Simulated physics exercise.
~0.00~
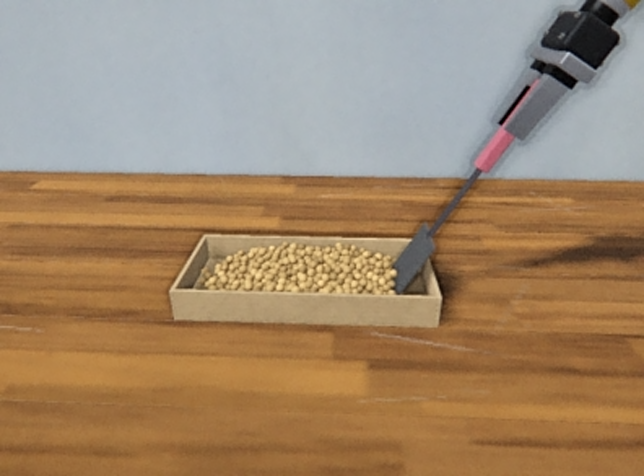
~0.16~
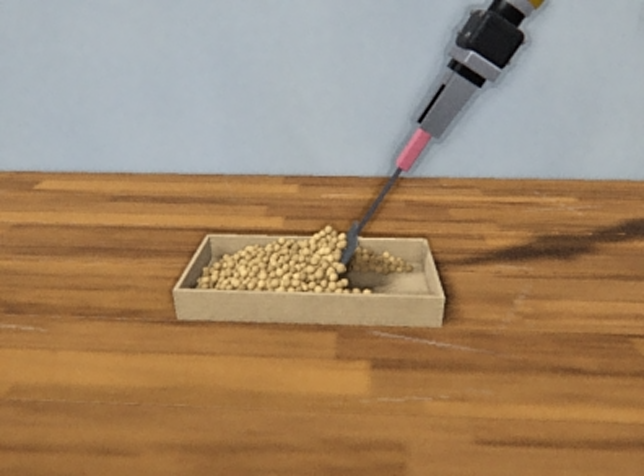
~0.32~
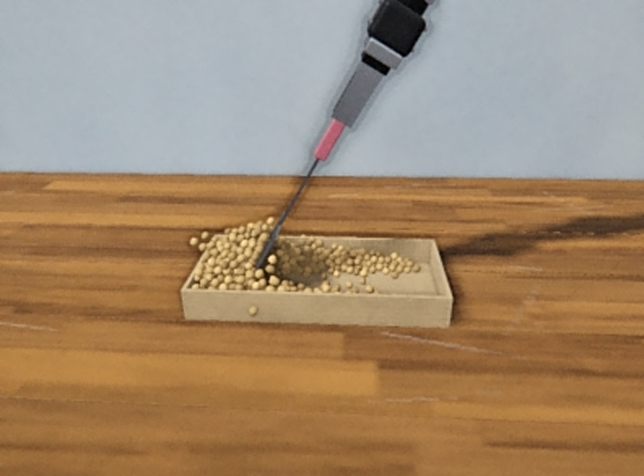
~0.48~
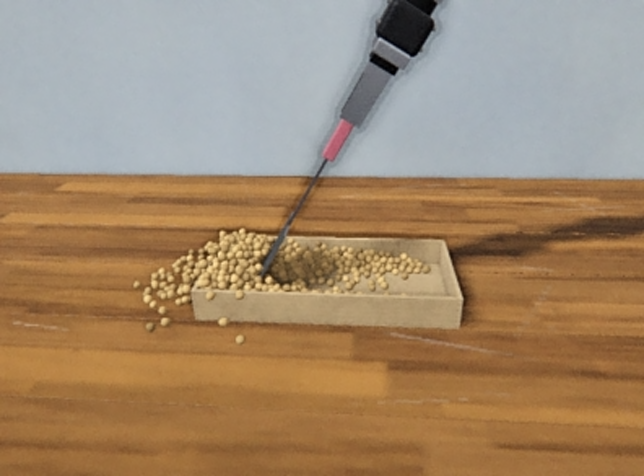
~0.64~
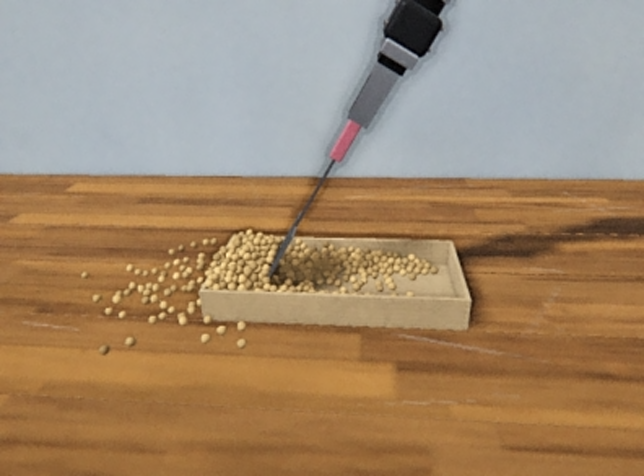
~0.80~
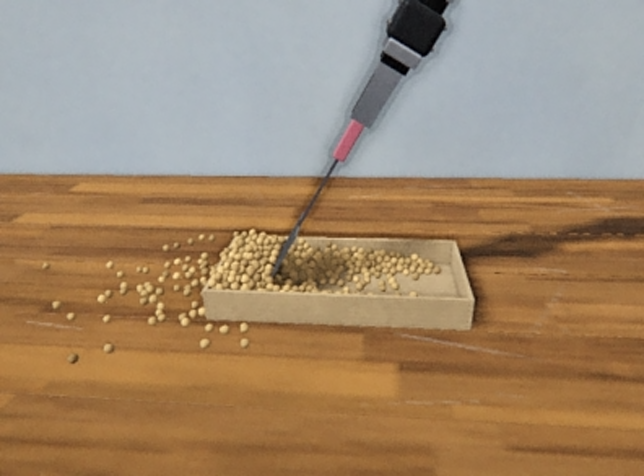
Robot gripper pushing a paddle leftward through a tin of dried chickpeas, heaping them until some spill over onto the wooden table.
